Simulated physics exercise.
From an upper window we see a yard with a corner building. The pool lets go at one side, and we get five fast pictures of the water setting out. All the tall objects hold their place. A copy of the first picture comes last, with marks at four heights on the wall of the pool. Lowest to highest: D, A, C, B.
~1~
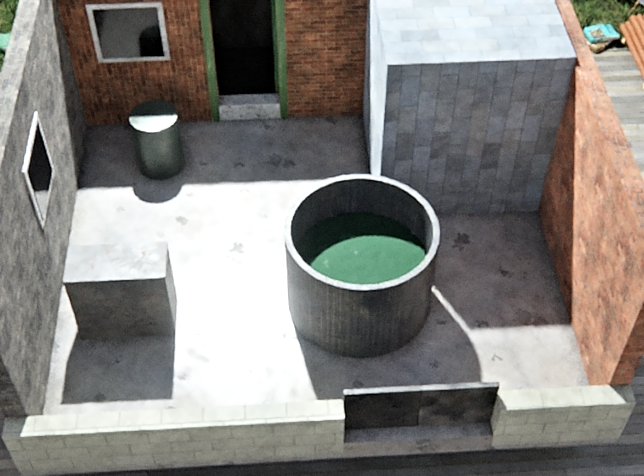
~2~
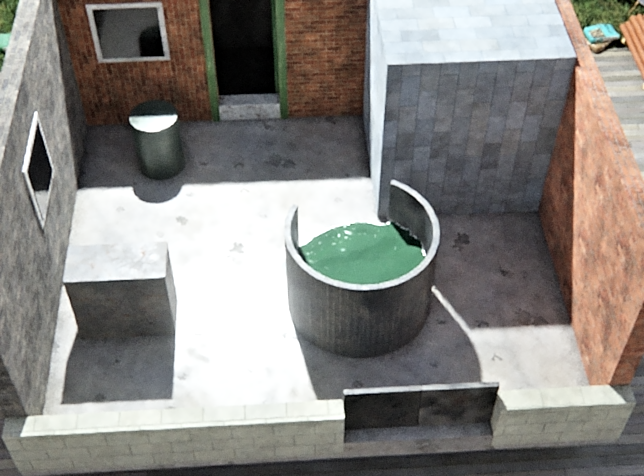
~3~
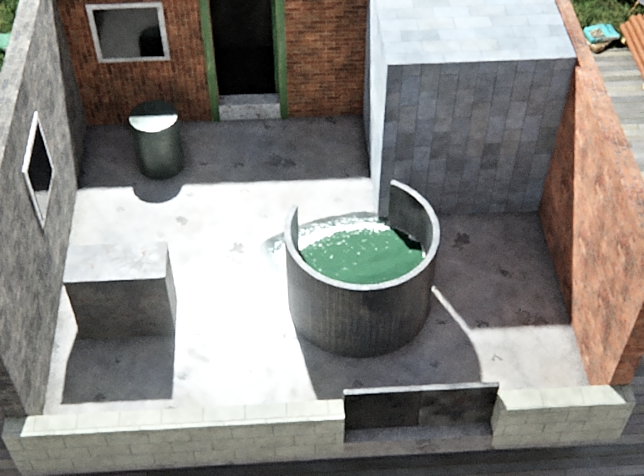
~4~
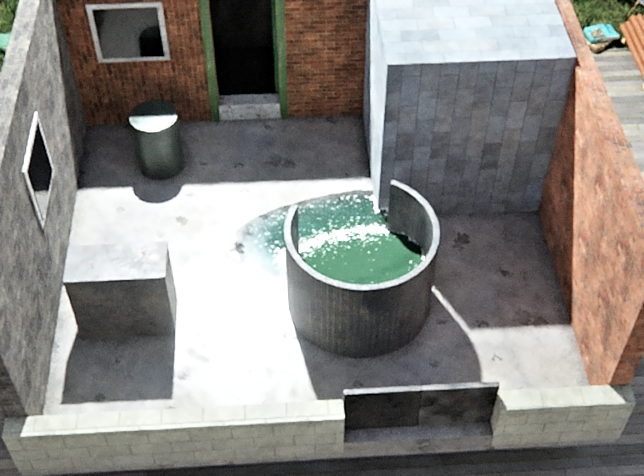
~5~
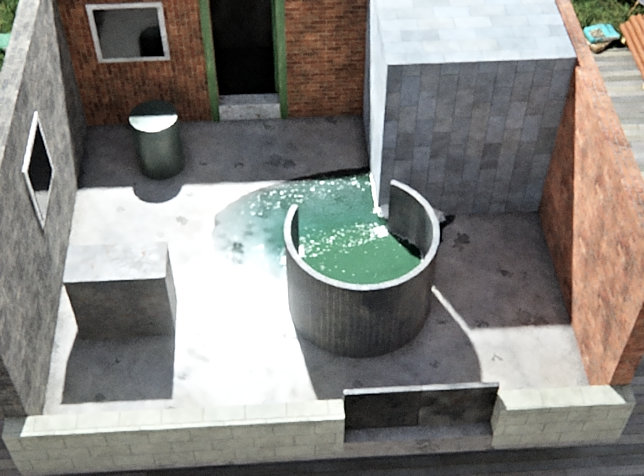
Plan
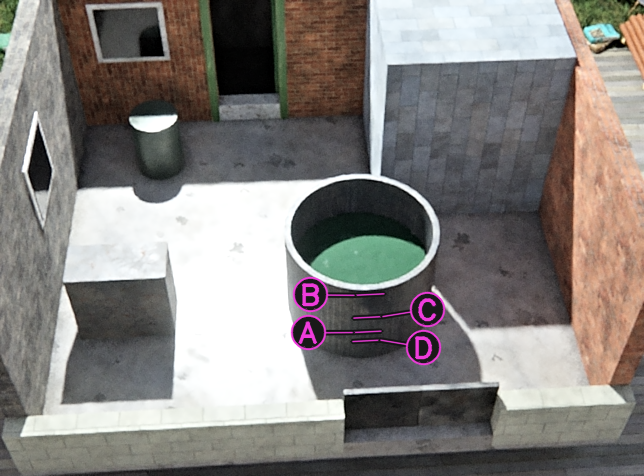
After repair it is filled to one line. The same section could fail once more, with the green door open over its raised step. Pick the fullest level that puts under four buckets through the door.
It is C.
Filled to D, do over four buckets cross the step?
No, not at all.
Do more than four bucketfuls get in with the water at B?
Yes, that goes wrong.
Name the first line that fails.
B.
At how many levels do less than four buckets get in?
Three.
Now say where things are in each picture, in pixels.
In the first frame, water in the pool at rest, its middle at (360, 262); foot of the green doorway at (250, 119); shut gate at (420, 393).
In the second frame, water covers 1 % of the ground, its front hidden from here.
In the third frame, 4 % of the ground under water, visible out to (270, 246).
In the fourth frame, 8 % of the ground under water, visible out to (247, 244).
In the fifth frame, 14 % of the ground under water, visible out to (220, 236).
In magenta, A at (367, 331); B at (369, 294); C at (367, 317); D at (366, 340); from the bottom up D, A, C, B.
If A is chosen, nothing gets over.
If B is chosen, about 10 bucketfuls get in.
If C is chosen, a bucket or two gets in.
If D is chosen, nothing gets over.
